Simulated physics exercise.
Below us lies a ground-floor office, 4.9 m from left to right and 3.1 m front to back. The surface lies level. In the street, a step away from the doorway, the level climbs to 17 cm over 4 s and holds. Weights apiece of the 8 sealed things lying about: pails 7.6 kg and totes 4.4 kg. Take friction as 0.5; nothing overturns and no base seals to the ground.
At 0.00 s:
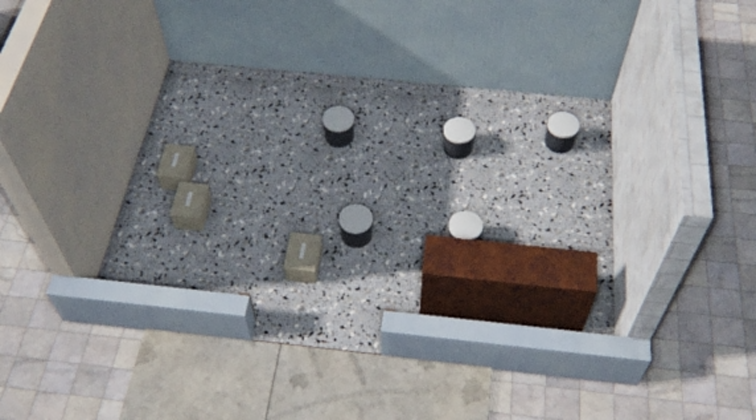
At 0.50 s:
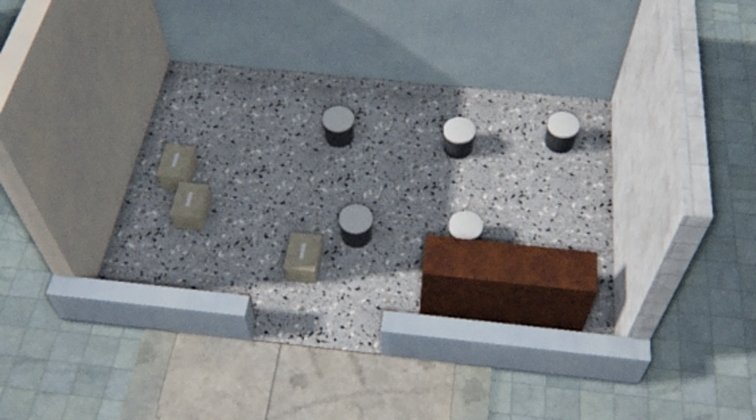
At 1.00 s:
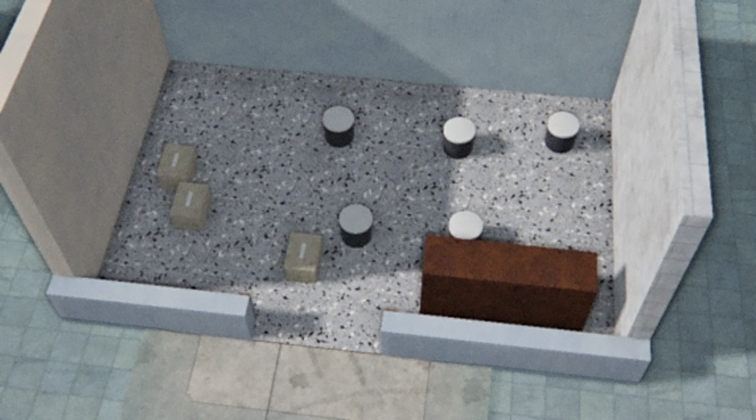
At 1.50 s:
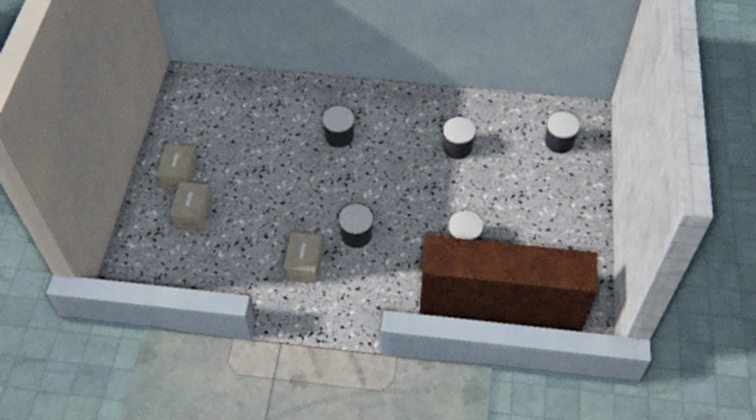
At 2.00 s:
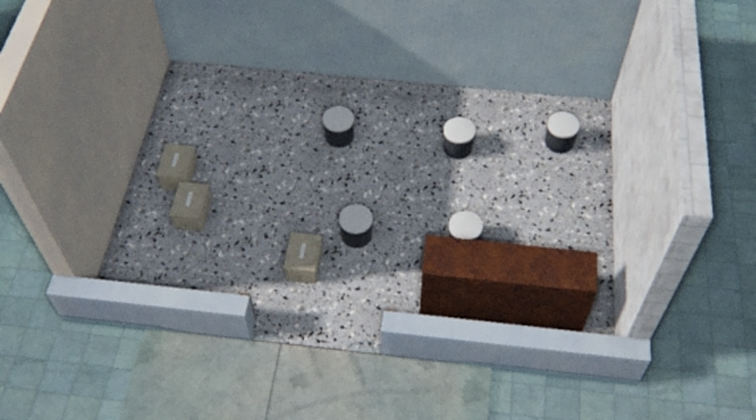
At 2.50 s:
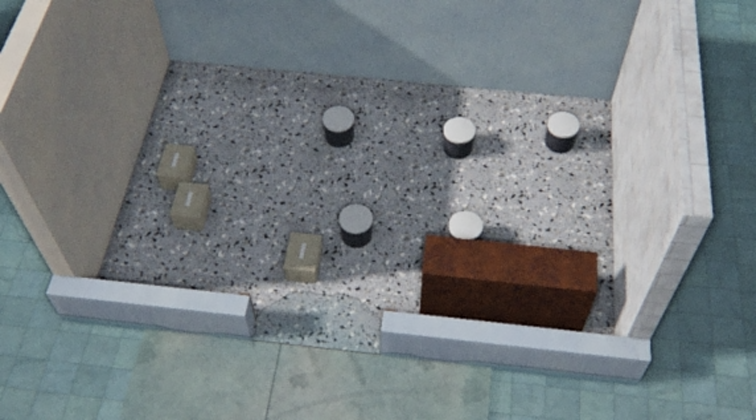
Shallow water spreads over the paving around a walled room while the objects inside stay still.
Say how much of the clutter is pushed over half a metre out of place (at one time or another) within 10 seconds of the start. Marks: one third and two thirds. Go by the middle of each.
It is between one and two thirds.
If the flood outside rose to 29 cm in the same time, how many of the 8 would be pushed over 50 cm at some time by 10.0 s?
In that case 7 of them.
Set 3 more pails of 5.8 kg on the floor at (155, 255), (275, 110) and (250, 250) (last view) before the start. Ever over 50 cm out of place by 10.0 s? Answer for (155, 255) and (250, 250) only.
In turn: Under, under.
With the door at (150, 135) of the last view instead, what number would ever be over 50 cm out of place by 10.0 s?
In that case 3 of them.
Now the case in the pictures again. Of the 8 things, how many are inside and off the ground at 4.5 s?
0 of them.
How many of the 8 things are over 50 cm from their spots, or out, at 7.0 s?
I count 2.
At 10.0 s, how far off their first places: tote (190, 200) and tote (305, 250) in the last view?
In turn: 60 cm, 200 cm.
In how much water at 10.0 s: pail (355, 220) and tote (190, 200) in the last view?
Roughly 8 and 4 cm.
After 3.5 s 0 of 8 are over 50 cm from their spots; 0 afloat.
After 4.5 s 1 of 8 are over 50 cm from their spots; 0 afloat.
After 7.0 s 2 of 8 are over 50 cm from their spots; 1 afloat.
After 10.0 s 4 of 8 are over 50 cm from their spots, and 4 have been at some point; 2 afloat.
